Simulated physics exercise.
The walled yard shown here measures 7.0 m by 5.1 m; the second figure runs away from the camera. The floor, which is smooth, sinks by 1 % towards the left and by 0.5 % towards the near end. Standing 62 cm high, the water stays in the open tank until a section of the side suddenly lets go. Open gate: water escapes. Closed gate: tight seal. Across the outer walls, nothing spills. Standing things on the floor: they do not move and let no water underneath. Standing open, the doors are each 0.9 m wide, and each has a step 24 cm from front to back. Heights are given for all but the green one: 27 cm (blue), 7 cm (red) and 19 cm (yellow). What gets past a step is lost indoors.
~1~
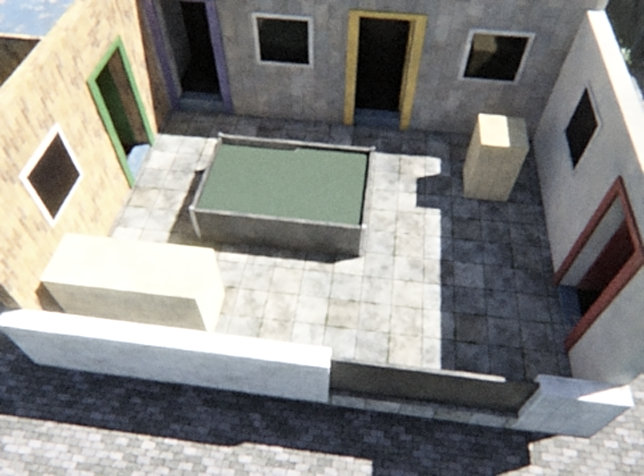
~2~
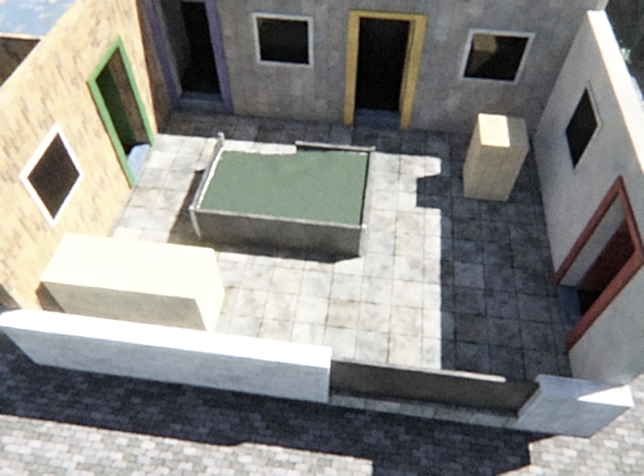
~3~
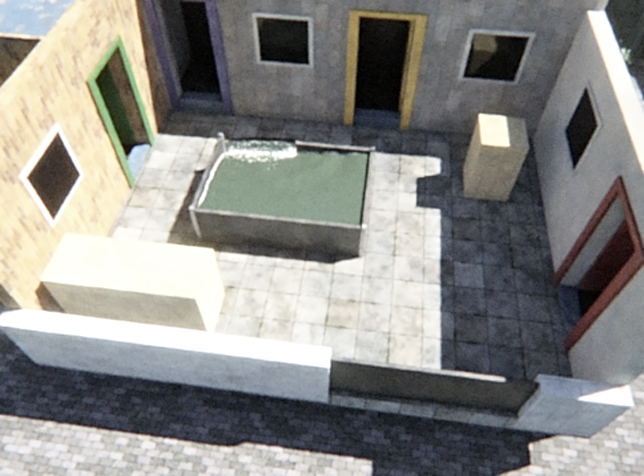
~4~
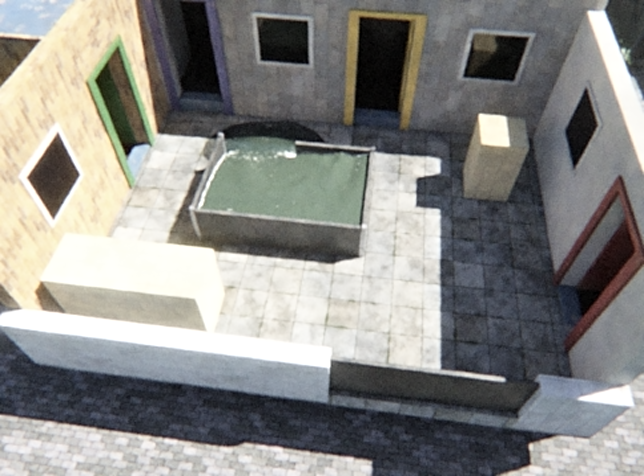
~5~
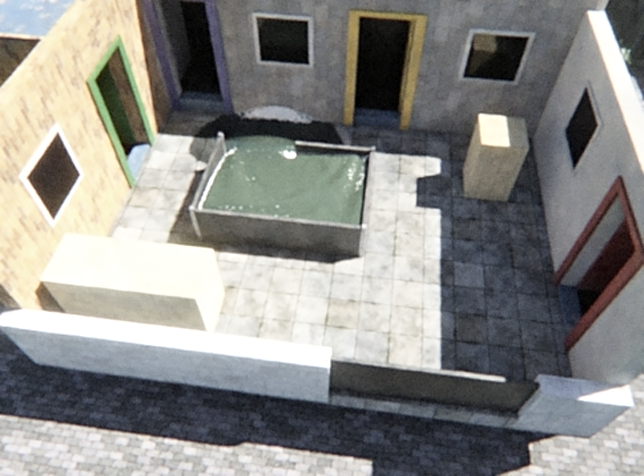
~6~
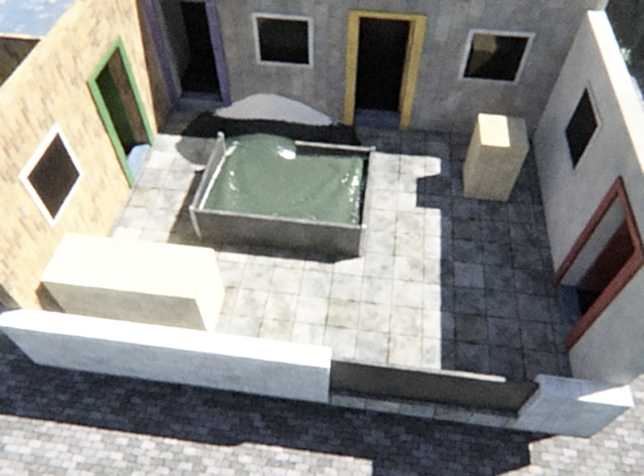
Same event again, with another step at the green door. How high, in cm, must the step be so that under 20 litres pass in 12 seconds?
Roughly 13 cm.
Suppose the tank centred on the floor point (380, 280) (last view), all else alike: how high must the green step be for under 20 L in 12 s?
With that change, some 13.0 centimetres.
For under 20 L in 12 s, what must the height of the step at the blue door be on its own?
I'd raise blue to close to 28 cm.
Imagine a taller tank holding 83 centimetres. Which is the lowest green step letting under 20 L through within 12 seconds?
Roughly 17 centimetres.
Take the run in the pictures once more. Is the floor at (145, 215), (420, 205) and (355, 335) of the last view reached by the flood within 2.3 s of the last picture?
One by one: Drenched, drenched, clear.
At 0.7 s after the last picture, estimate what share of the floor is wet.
Near 15 per cent of the open floor.
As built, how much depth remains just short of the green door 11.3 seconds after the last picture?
7.5 cm.
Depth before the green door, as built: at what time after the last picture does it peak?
Approximately 2.0 s.
Then, 0.7 s after the last picture water covers 15 % of the floor, deepest (48 cm) near (169, 110); it has not reached the green door.
Then, 2.3 s after the last picture water covers 50 % of the floor, deepest (35 cm) near (169, 110); 15 cm at the green door, 13 litres in over its 8 cm step.
Then, 11.3 s after the last picture water covers 95 % of the floor, deepest (14 cm) near (214, 337); 8 cm at the green door, 80 litres in over its 8 cm step.
At the green door as built, the water peaked near 15 cm, 2.1 s after the last picture.
With a step of 12 cm, 27 litres would have come in within the 12 s; with 16 cm, 7 litres. So under 20 litres takes about 13 cm.
